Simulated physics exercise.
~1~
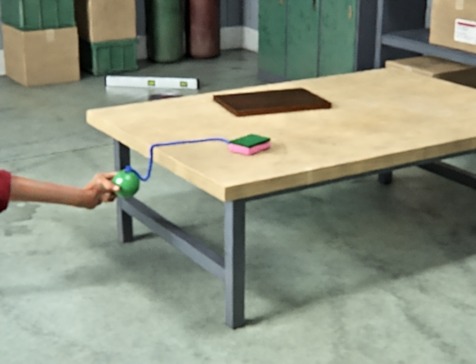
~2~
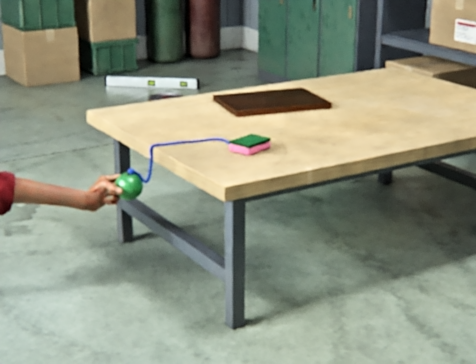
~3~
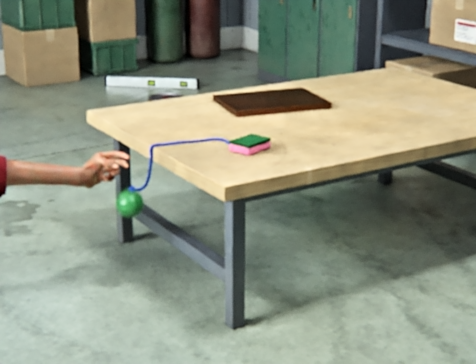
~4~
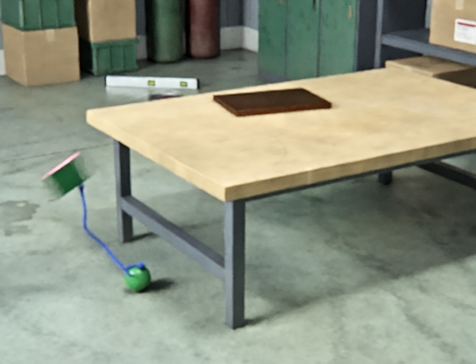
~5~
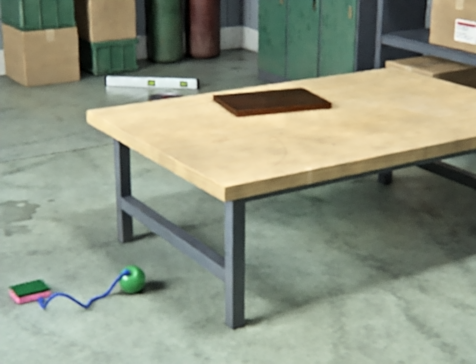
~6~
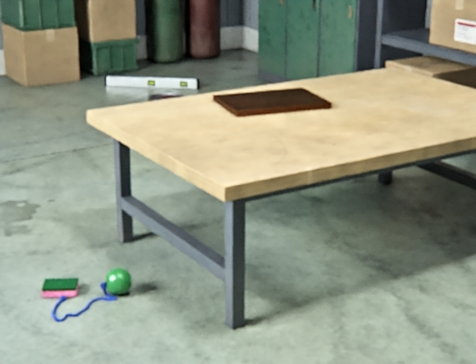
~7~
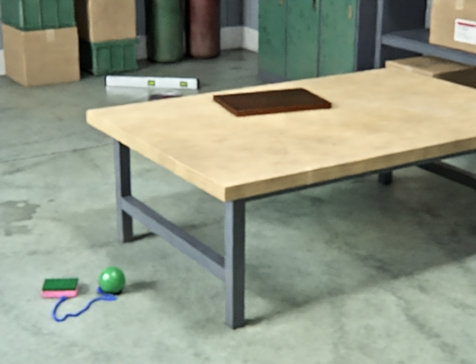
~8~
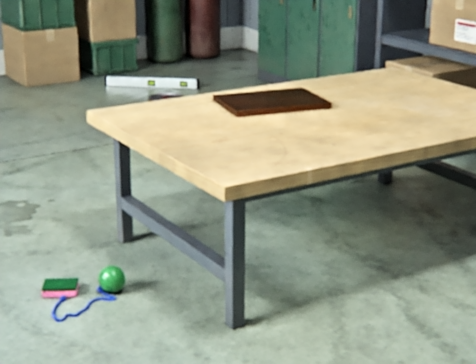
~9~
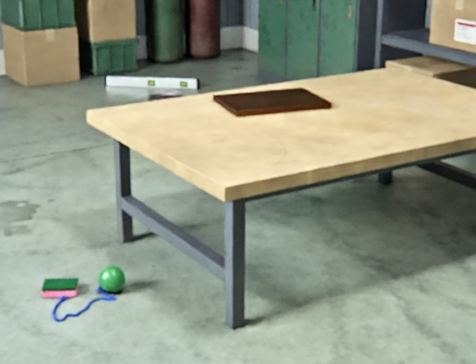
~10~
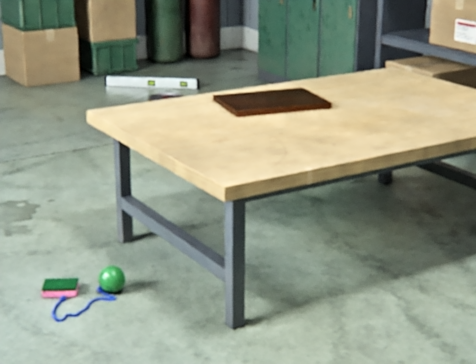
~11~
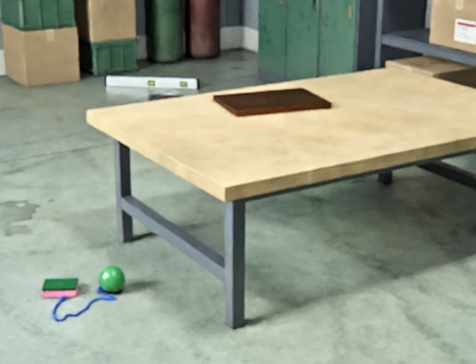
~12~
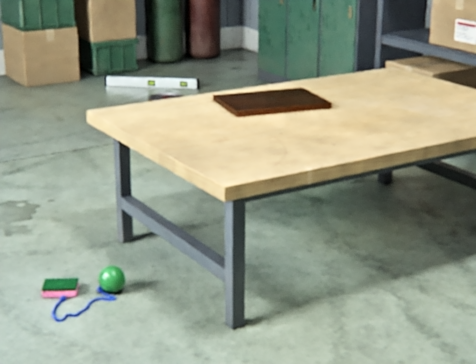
In a workshop, a hand lowers a green apple tied by a blue cord to a pink and green sponge on a workbench, then lets go; the apple drops to the floor, pulling the sponge off the edge, and both come to rest beside each other while a flat brown object stays on top.
